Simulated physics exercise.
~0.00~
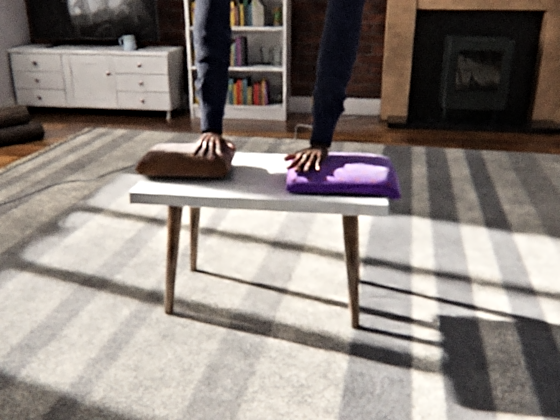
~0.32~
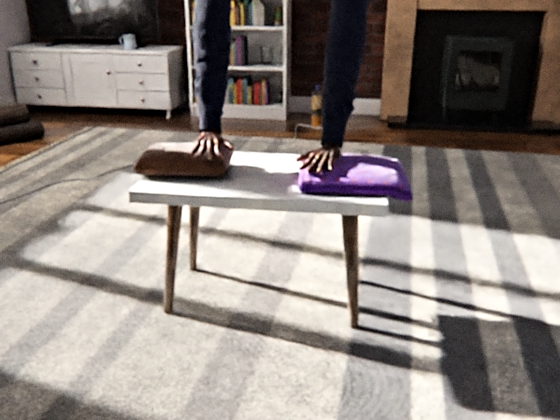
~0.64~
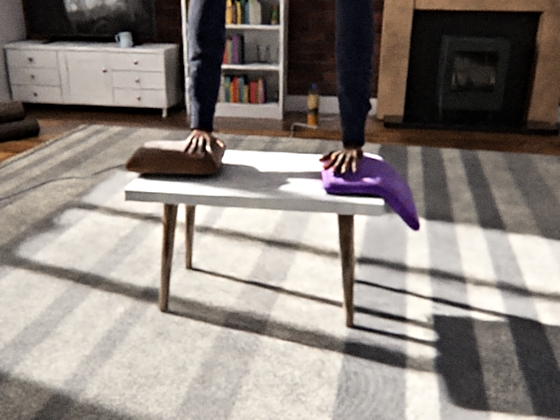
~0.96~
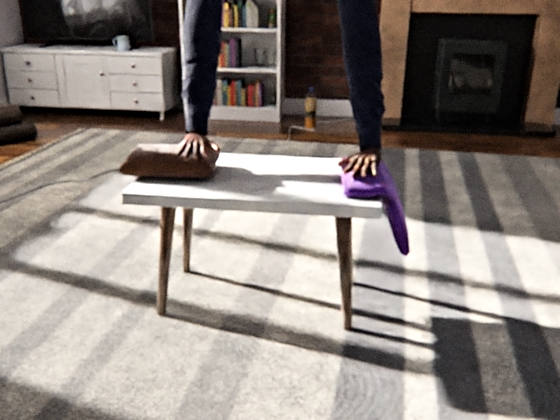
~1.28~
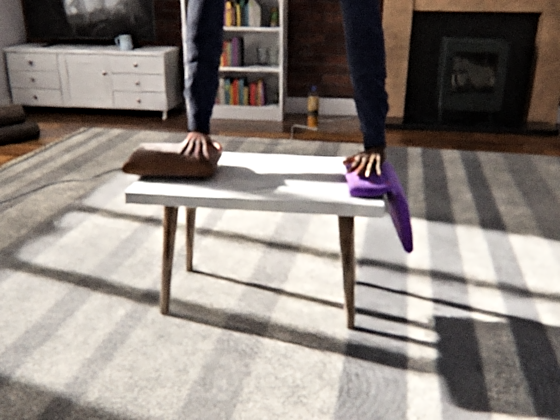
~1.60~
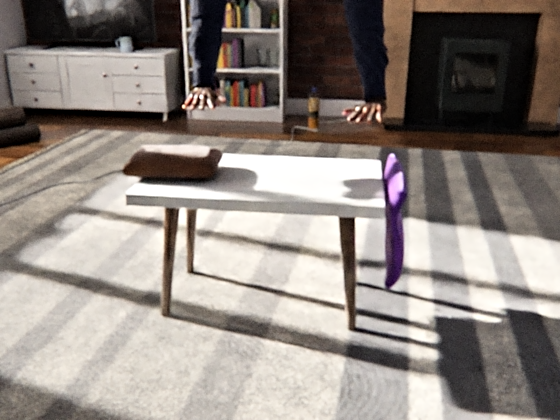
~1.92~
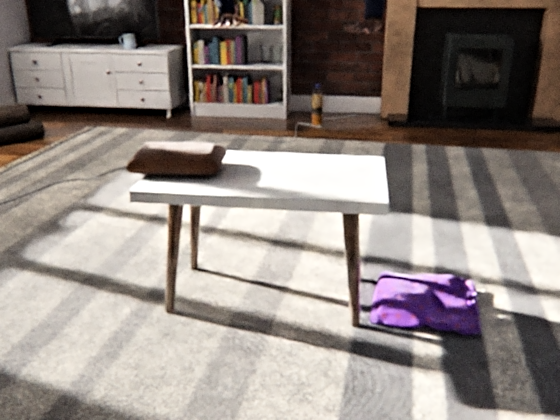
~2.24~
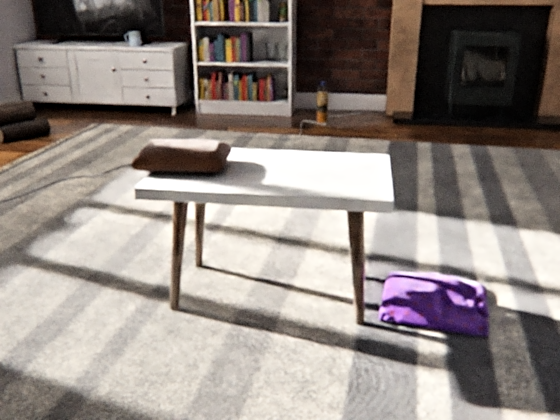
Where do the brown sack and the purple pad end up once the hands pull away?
The brown sack stays on top of the white table. The purple pad tips over the right edge and falls to the striped rug.
A purple pad is pushed off a white table while the brown sack stays.
